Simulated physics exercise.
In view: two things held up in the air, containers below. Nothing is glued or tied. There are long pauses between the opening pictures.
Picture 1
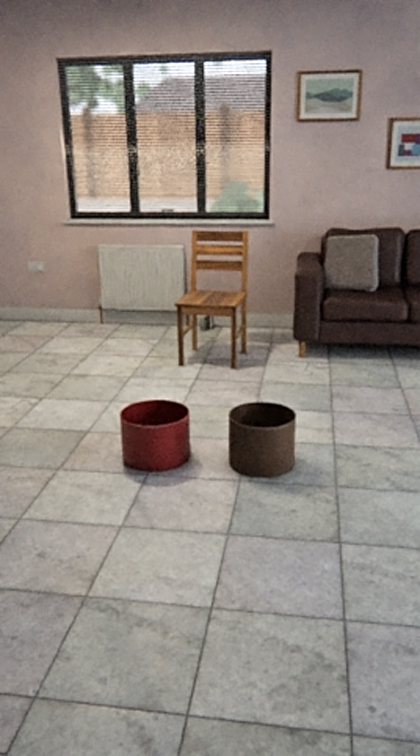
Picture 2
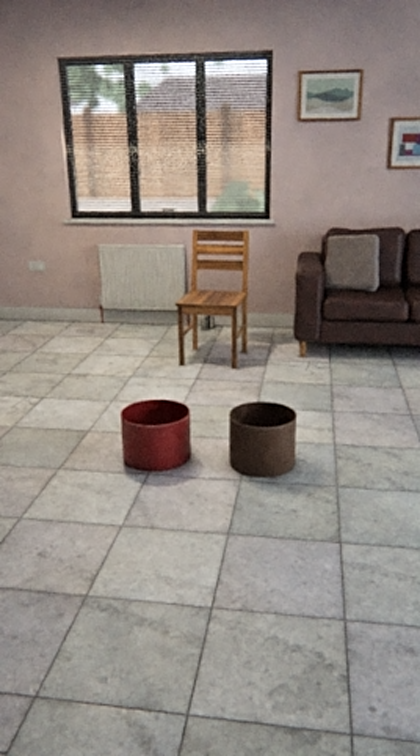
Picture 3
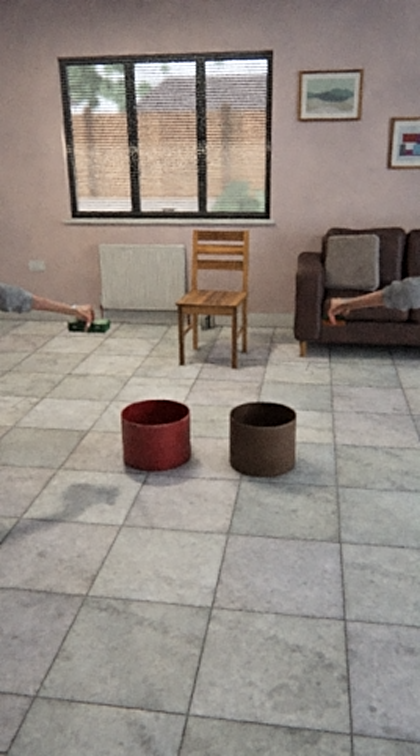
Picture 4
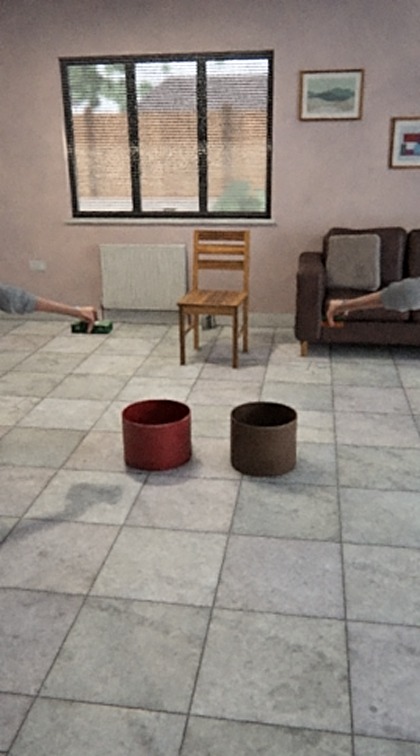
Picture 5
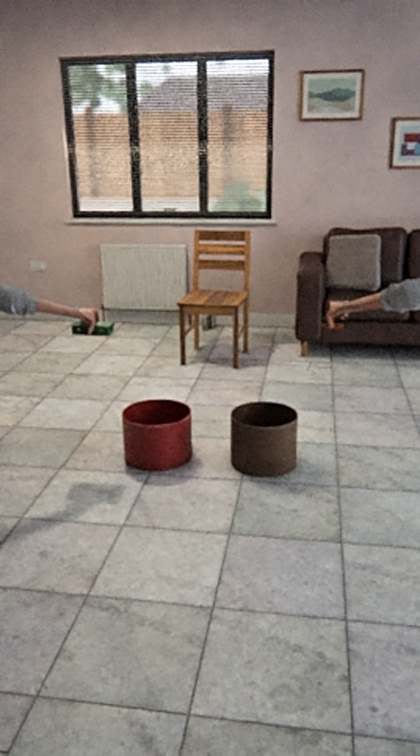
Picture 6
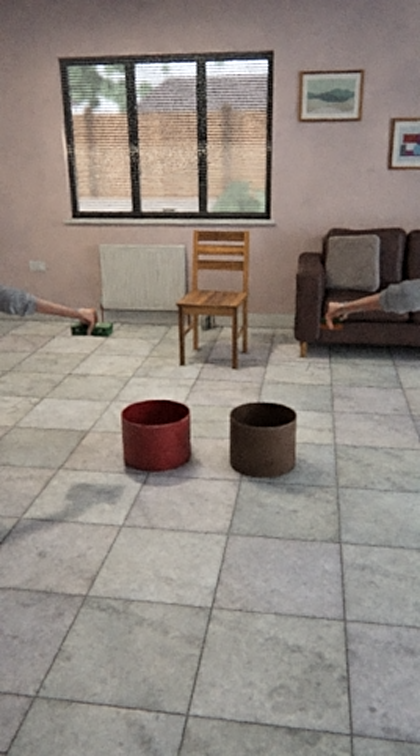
Two forearms in grey sleeves, one at each side, come into view holding small objects above a grey tiled floor, seen from a fixed, slightly raised viewpoint in a pink-walled room. A red bucket stands left of a brown one, with a wooden chair, window and dark sofa behind. The left hand holds a green case, the right something orange, and both then stay almost still.
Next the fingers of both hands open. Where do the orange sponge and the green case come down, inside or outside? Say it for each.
In the end the orange sponge ends up outside, the green case ends up outside.
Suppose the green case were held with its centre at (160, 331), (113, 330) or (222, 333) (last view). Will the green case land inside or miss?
The green case lands inside; falls beside it; misses.
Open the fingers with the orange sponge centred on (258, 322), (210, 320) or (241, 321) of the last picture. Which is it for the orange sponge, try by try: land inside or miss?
One after another: It lands inside; is not caught; goes in.
Then, 0.24 s later than the last frame, orange sponge dropping near (329, 364); green case dropping near (95, 368).
Then, 0.42 s later than the last frame, orange sponge dropping near (324, 463); green case fallen near (101, 446).
When it is over, the orange sponge misses, near (324, 463); the green case misses, near (101, 448).
